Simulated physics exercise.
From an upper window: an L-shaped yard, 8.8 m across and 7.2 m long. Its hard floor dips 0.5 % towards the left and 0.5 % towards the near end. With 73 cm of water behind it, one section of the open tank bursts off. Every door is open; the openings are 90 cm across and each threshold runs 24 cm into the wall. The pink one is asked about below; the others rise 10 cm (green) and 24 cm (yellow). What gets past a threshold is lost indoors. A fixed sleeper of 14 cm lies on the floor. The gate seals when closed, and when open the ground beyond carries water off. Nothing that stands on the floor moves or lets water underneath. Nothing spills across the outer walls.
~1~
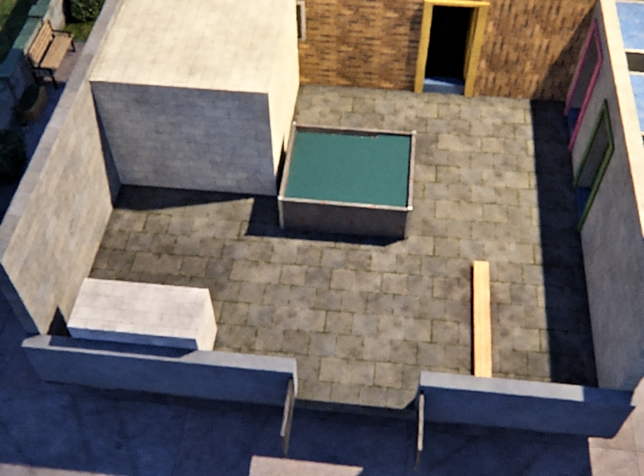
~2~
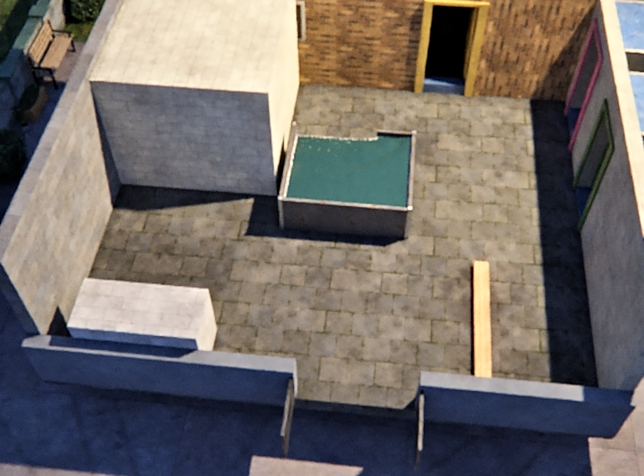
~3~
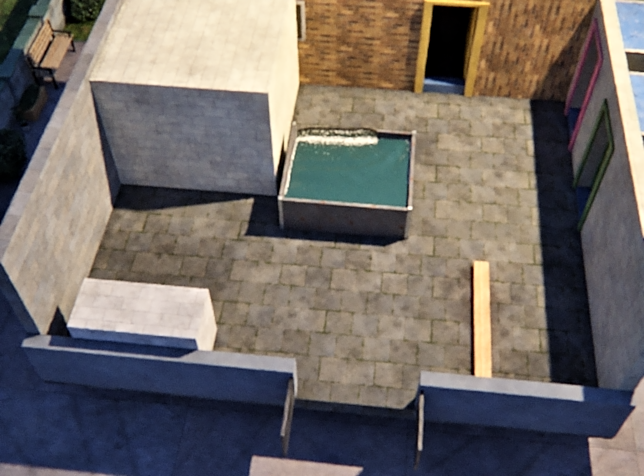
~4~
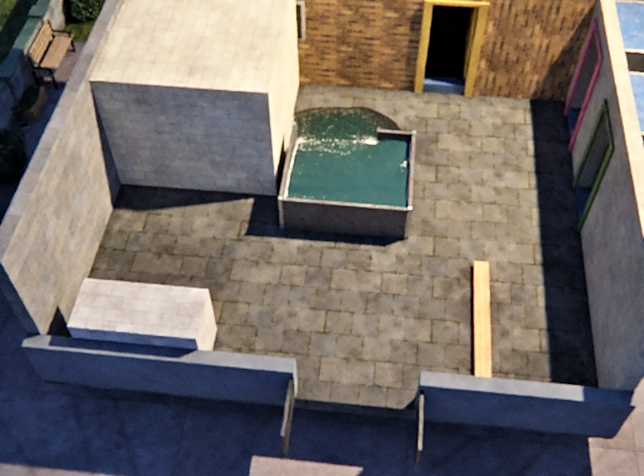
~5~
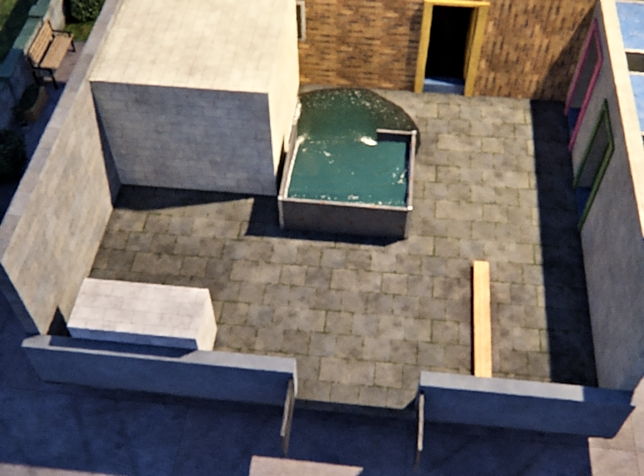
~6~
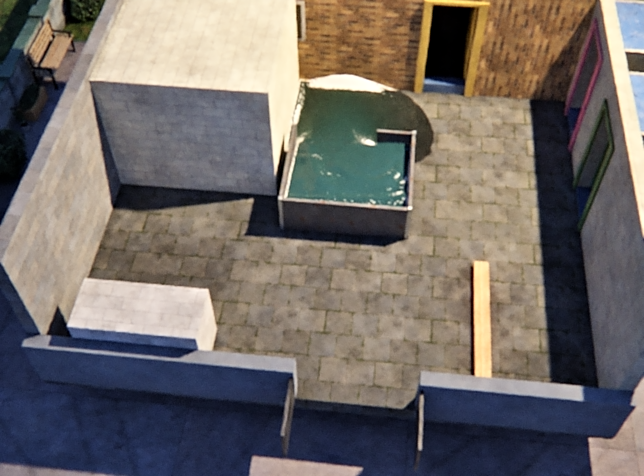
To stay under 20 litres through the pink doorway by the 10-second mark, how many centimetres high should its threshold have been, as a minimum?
At least 23 cm or so.
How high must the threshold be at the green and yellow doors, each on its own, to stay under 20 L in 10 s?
About 11.5 cm at green and 10.5 cm at yellow.
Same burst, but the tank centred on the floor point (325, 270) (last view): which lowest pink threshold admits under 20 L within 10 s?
Some 21 cm.
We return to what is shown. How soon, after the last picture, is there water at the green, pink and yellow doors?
Arrival: Green 2.6 s, pink 1.6 s, yellow 0.3 s.
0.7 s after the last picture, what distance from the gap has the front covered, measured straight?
About 3.2 m.
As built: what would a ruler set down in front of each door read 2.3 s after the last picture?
In cm: Green 0, pink 30, yellow 16.
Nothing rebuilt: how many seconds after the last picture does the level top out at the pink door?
At about 2.6 s.
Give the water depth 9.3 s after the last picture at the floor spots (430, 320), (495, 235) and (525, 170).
About 3, 4 and 7 cm.
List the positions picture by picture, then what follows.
The open tank at (349, 168) is whole and still, 73 cm deep; the pink door at (581, 94) is dry, in the first picture.
The gap is on the far side, the front 0.3 m out at a hidden place; the back of the open tank holds 73 cm, in the second picture.
The gap is on the far side, the front 0.8 m out at a hidden place; the back of the open tank holds 73 cm, in the third picture.
The gap is on the far side, the front 1.4 m out at (350, 110); the back of the open tank holds 71 cm, in the fourth picture.
The gap is on the far side, the front 2.0 m out at (345, 90); the back of the open tank holds 63 cm, in the fifth picture.
The front is at (395, 91), 2.1 m from the gap on the far side; 5.1 m2 of floor is wet, 63 cm left at the back; 3.0 m in a straight line remain to the pink door at (581, 94), in the sixth picture.
Then, 0.7 s after the last picture water covers 10 % of the floor, deepest (66 cm) near (306, 89); it has not reached the pink door.
Then, 2.3 s after the last picture water covers 30 % of the floor, deepest (33 cm) near (559, 106); 30 cm at the pink door, 0 litres in over its 25 cm threshold.
Then, 9.3 s after the last picture water covers 80 % of the floor, deepest (18 cm) near (511, 405); 8 cm at the pink door, 12 litres in over its 25 cm threshold.
At the pink door as built, the water peaked near 31 cm, 2.5 s after the last picture.
Run again over the same 10 s with other heights there, 47 litres in over 20 cm, 6 litres over 27 cm. The limit of 20 litres is kept from about 23 cm up.
